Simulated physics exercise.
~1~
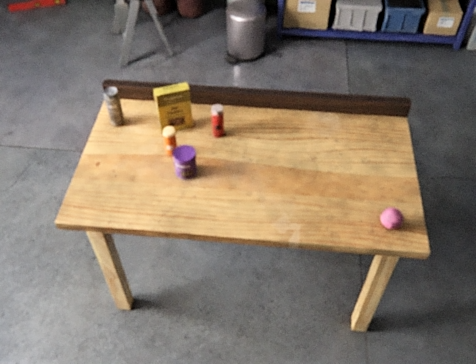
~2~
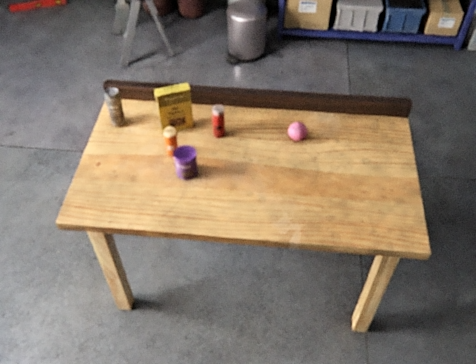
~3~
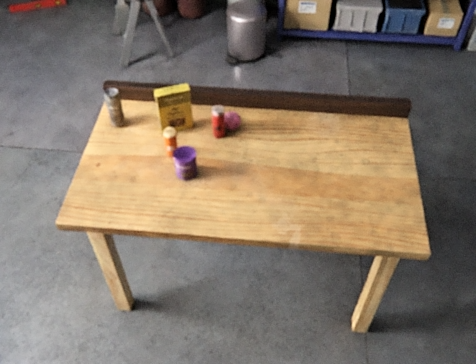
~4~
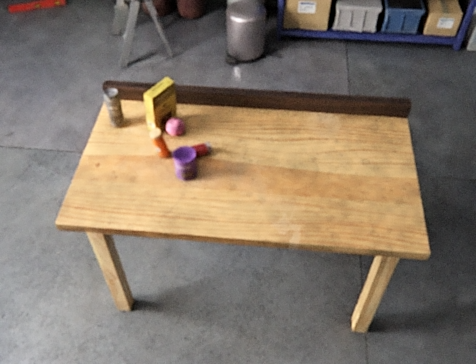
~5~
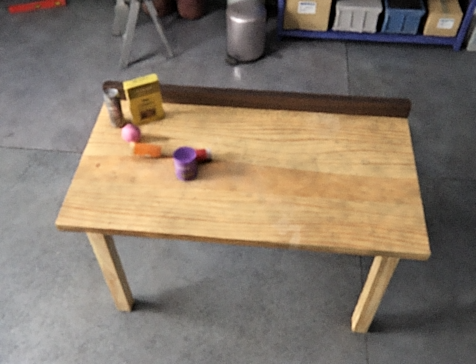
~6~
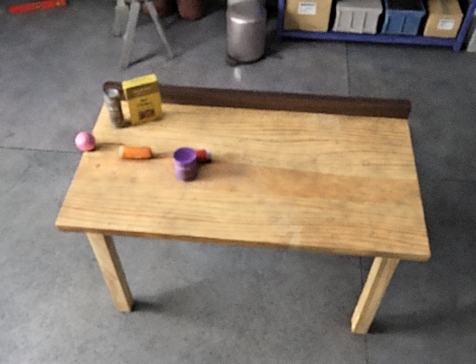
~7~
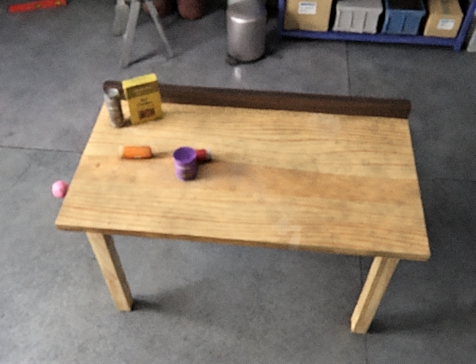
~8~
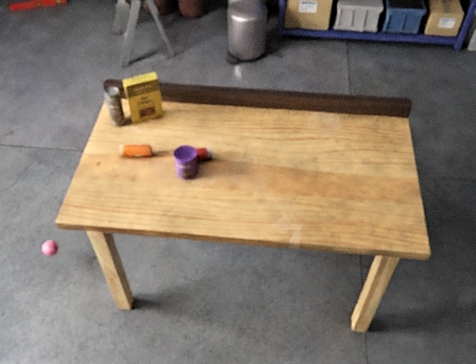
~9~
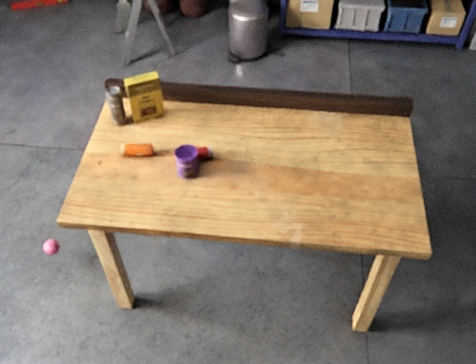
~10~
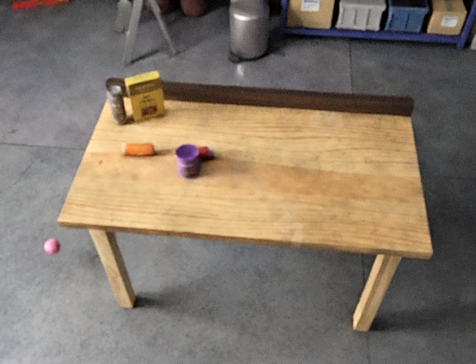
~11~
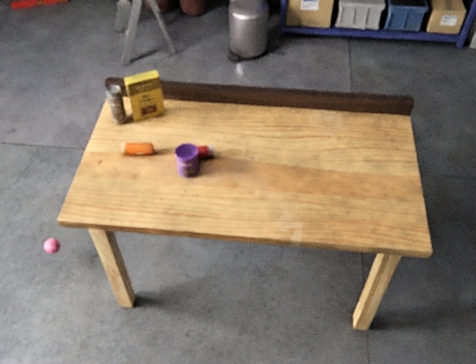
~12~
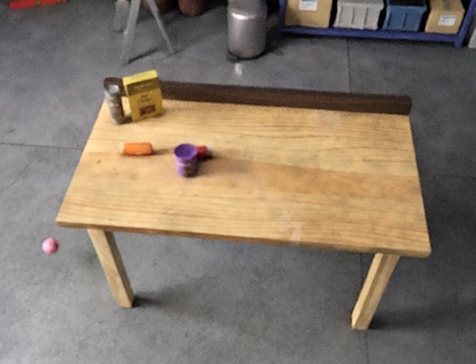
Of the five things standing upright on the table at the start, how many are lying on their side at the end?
Two of them are lying on their side, the red shaker and the orange shaker.
